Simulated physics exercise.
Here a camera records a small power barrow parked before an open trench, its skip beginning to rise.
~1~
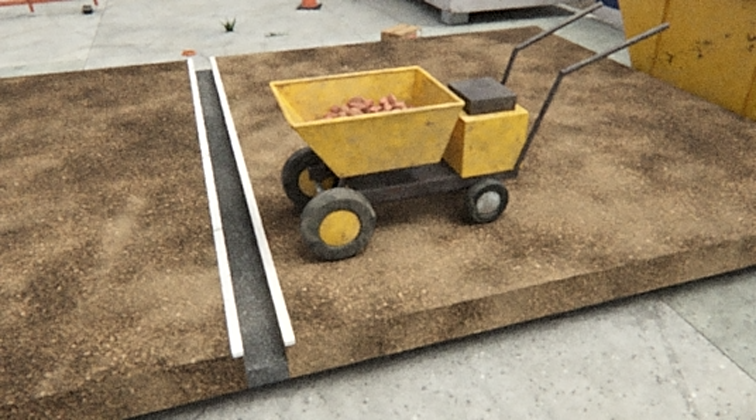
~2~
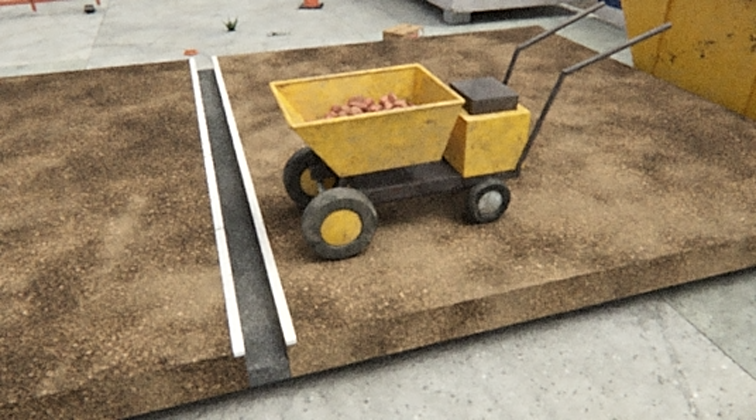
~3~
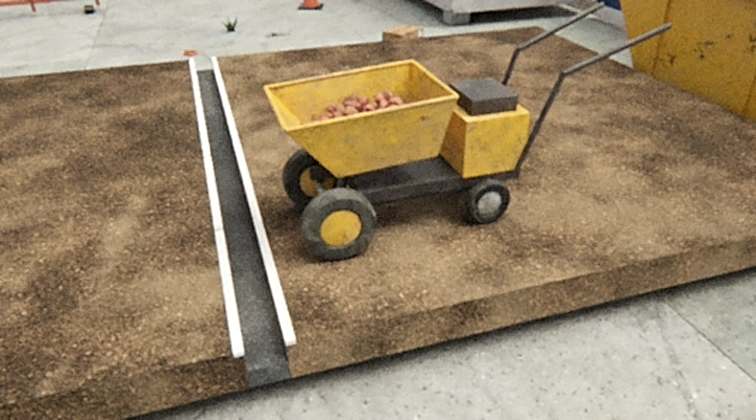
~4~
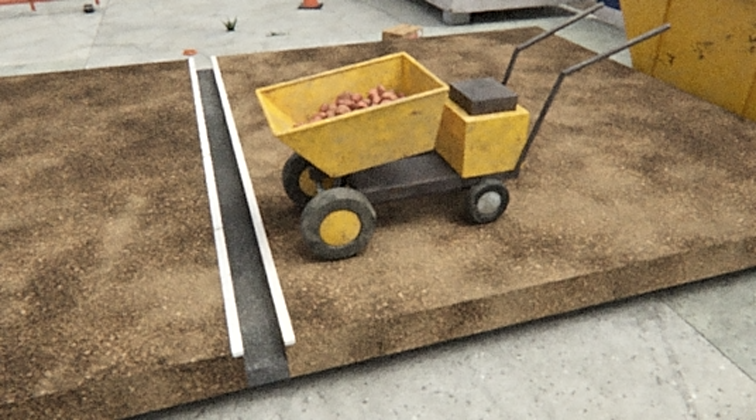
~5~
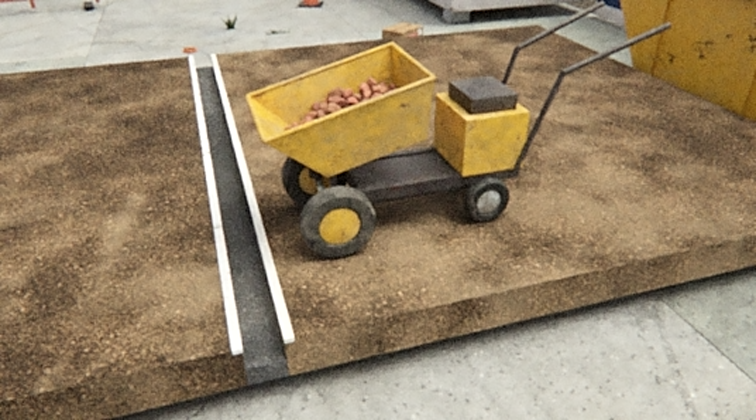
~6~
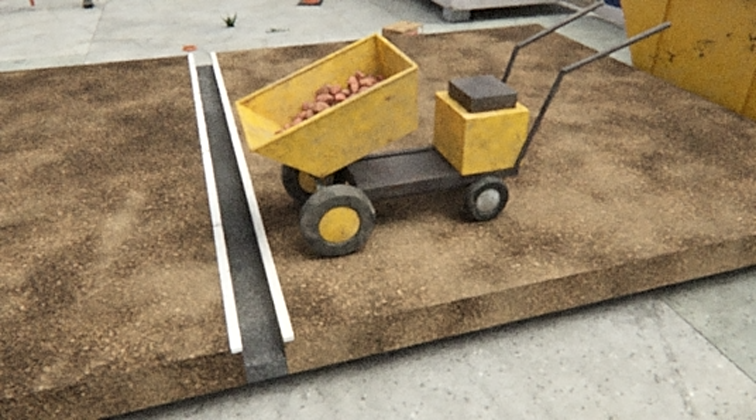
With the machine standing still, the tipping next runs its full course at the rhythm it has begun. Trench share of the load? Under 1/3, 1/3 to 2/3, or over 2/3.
Below one third.
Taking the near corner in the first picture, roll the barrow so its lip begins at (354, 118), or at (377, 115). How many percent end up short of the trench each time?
Roughly 10 and 20 percent respectively.
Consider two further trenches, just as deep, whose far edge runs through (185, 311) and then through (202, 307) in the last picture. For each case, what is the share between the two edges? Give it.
60 % then 30 %, roughly.
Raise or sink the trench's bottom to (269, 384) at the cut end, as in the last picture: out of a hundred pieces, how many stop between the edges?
I'd guess about 0 %.
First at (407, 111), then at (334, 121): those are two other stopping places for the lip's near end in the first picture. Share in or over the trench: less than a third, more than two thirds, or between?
Under a third; the middle third.
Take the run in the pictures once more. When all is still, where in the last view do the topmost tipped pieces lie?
Settled peak, approx. (188, 221).
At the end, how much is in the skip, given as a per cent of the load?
Result: Close to 40 per cent.
Soon, skip tipped steeply; all in the skip.
A while on, skip tipped right over; most in the skip; a small part beyond it; a stray few falling.
Towards the end, skip tipped right over; about a third in the skip; about two thirds beyond it.
Finally, skip tipped right over; about a third in the skip; a stray few in or heaped over the trench; about two thirds beyond it.
